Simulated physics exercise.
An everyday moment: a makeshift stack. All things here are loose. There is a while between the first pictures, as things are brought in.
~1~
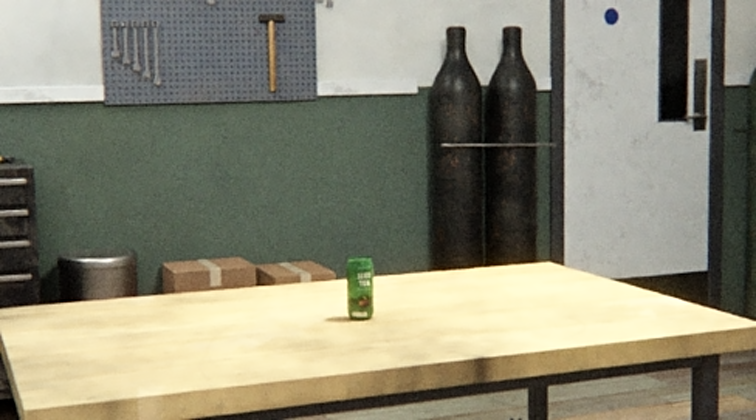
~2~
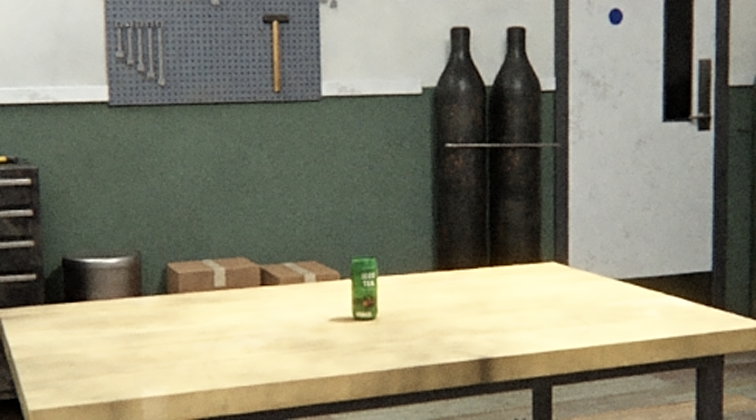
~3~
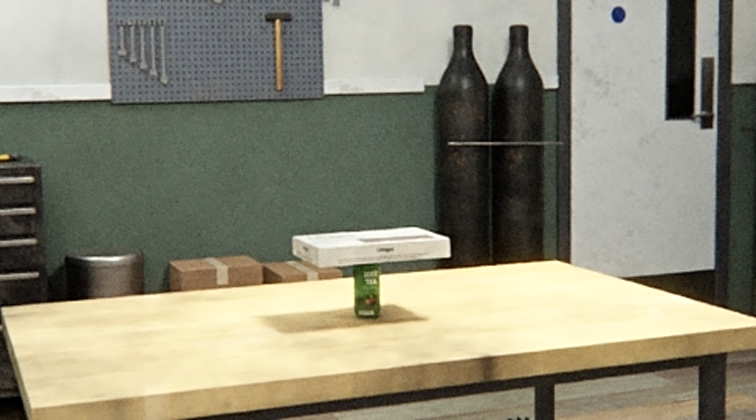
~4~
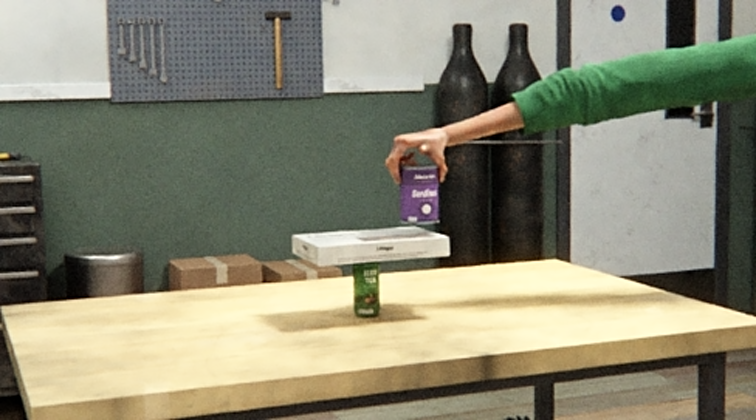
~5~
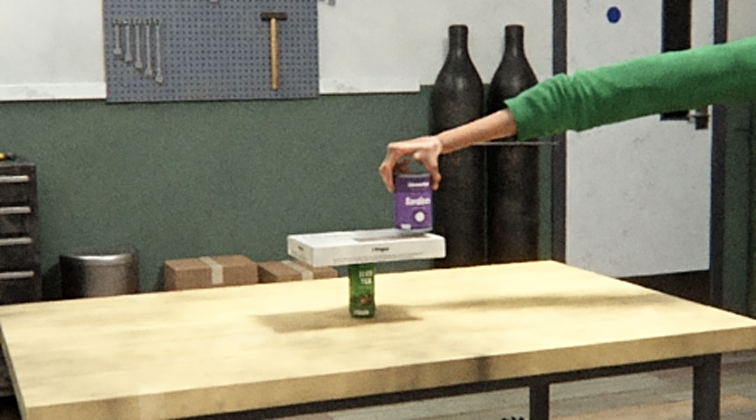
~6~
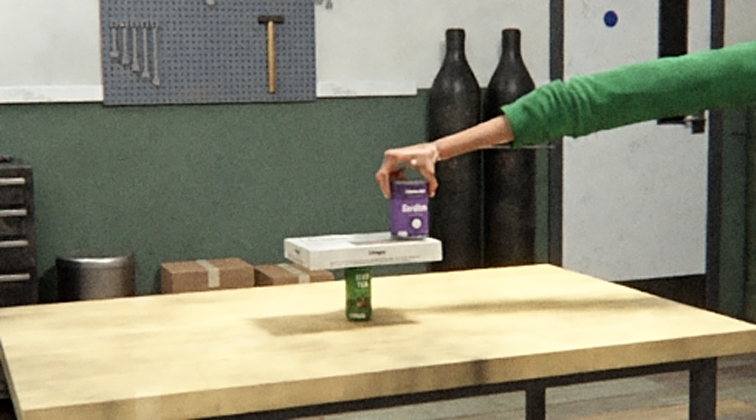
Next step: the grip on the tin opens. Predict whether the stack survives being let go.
The stack is too shaky.
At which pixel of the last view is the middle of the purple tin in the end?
Around (487, 288).
Then, 0.30 s on from there, purple tin now fallen; white packet turned 33° from how it was put.
Then, 0.50 s on from there, white packet turned 74° from how it was put.
Then, 0.90 s on from there, white packet on its side.
Then, 1.50 s on from there, white packet now fallen.
In the end, fallen, white packet and purple tin; green can unmoved. At the end, from the last picture's camera, purple tin near (487, 288). The stack loses its balance.
